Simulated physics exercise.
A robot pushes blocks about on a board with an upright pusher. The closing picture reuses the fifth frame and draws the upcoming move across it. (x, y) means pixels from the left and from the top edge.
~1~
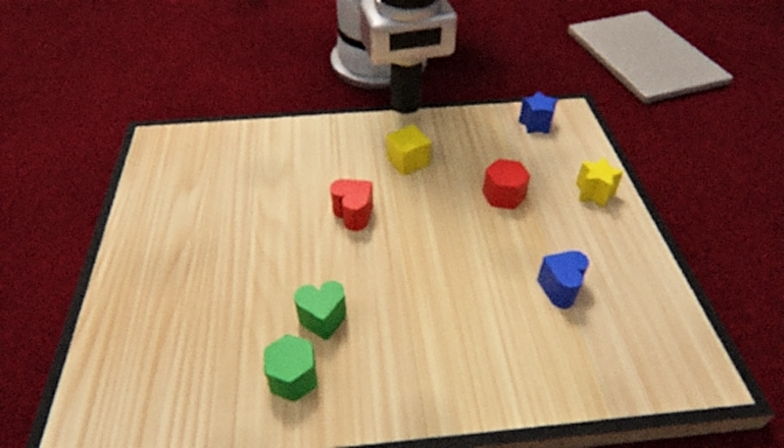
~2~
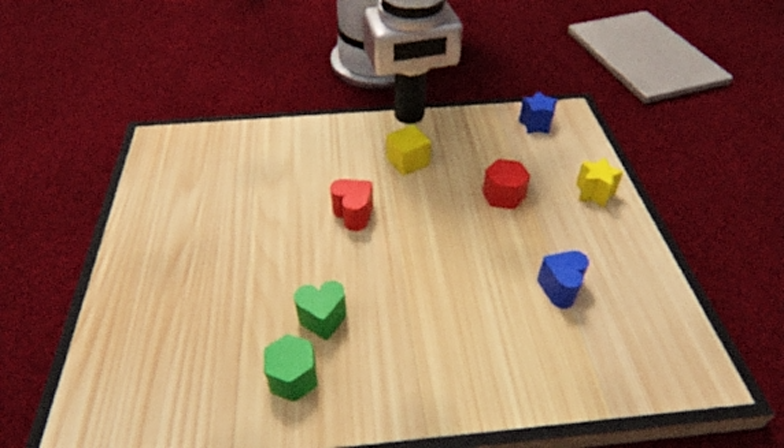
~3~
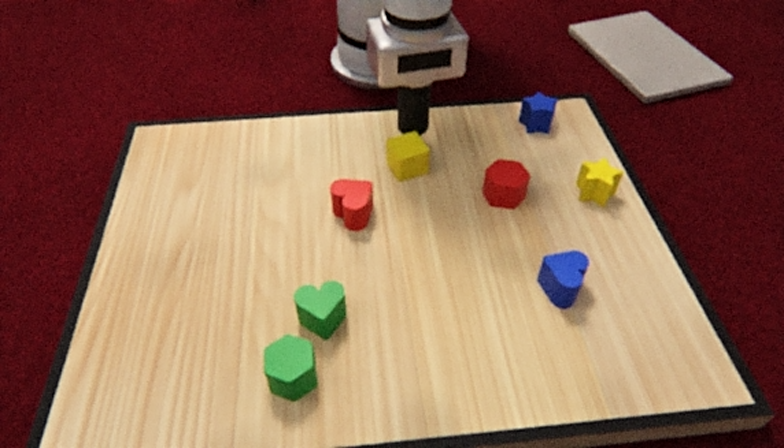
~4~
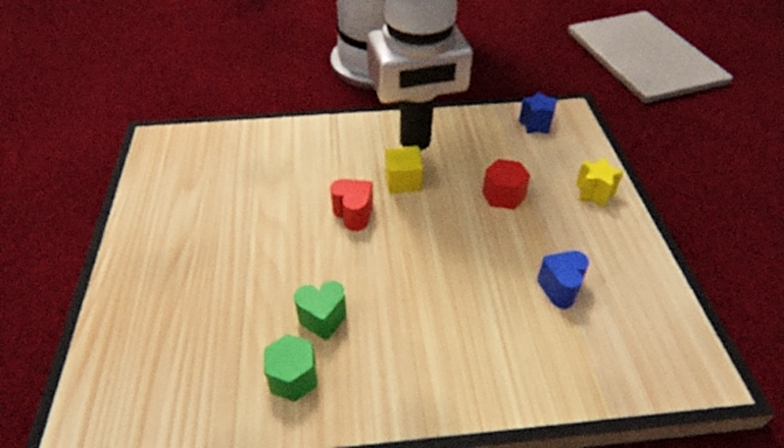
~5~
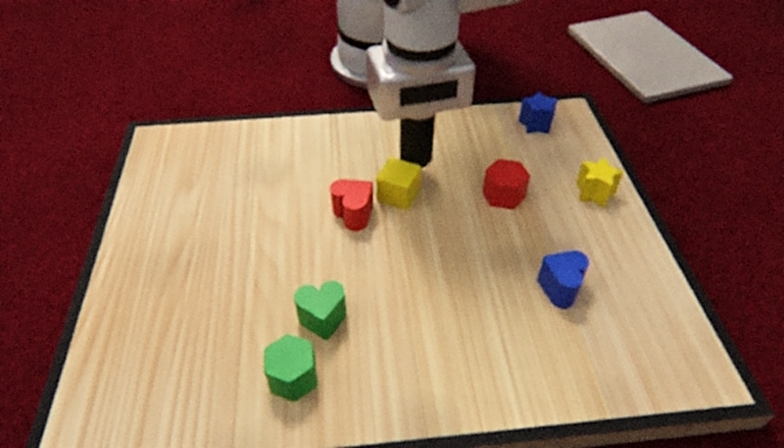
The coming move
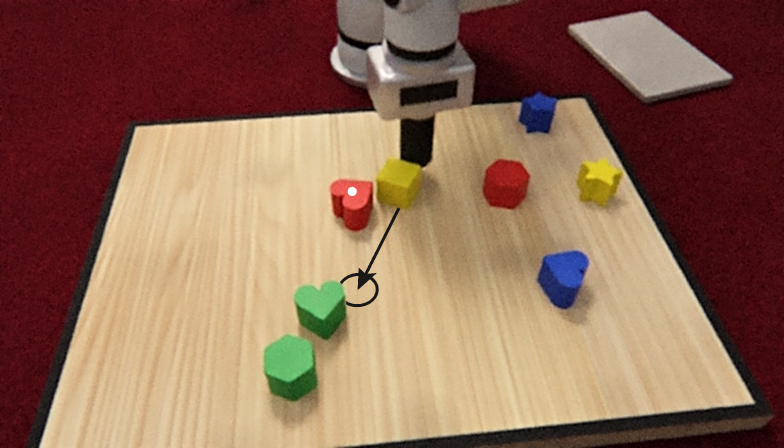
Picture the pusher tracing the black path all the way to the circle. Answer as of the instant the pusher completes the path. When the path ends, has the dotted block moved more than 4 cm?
In short: Yes.
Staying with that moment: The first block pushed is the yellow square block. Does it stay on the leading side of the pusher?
That block drops off.
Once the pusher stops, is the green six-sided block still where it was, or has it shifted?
When the path is over, the green six-sided block is still on its spot.
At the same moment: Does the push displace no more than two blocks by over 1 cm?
I expect so.
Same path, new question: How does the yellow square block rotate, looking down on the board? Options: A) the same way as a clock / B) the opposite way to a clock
I choose A.
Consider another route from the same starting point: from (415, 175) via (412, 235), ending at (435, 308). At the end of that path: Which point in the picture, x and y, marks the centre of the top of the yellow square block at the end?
My estimate: (373, 199).
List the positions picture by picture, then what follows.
In the first picture, pusher tip (406, 106); block tops, green six-sided block (288, 357); green heart-shaped block (320, 297); red heart-shaped block (352, 191); yellow square block (409, 138).
In the second picture, pusher (409, 115); blocks unchanged.
In the third picture, pusher (413, 127); yellow square block (408, 145).
In the fourth picture, pusher (415, 141); yellow square block (404, 158).
In the fifth picture, pusher (416, 158); green six-sided block (288, 357); green heart-shaped block (320, 297); red heart-shaped block (352, 191); yellow square block (399, 172).
Path on the board, from (415, 175) to (358, 290); the dot is on the red heart-shaped block.
What follows on the original path. One third of the way, pusher (398, 193); red heart-shaped block (323, 204); yellow square block (367, 202), turned 50° clockwise.
Two thirds of the way, pusher (379, 231); red heart-shaped block (305, 209), turned 25° clockwise; yellow square block (333, 225), turned 105° clockwise.
At the end, pusher (357, 273); green six-sided block in place; green heart-shaped block in place; red heart-shaped block (303, 209), turned 35° clockwise; yellow square block (324, 237), turned 145° clockwise.
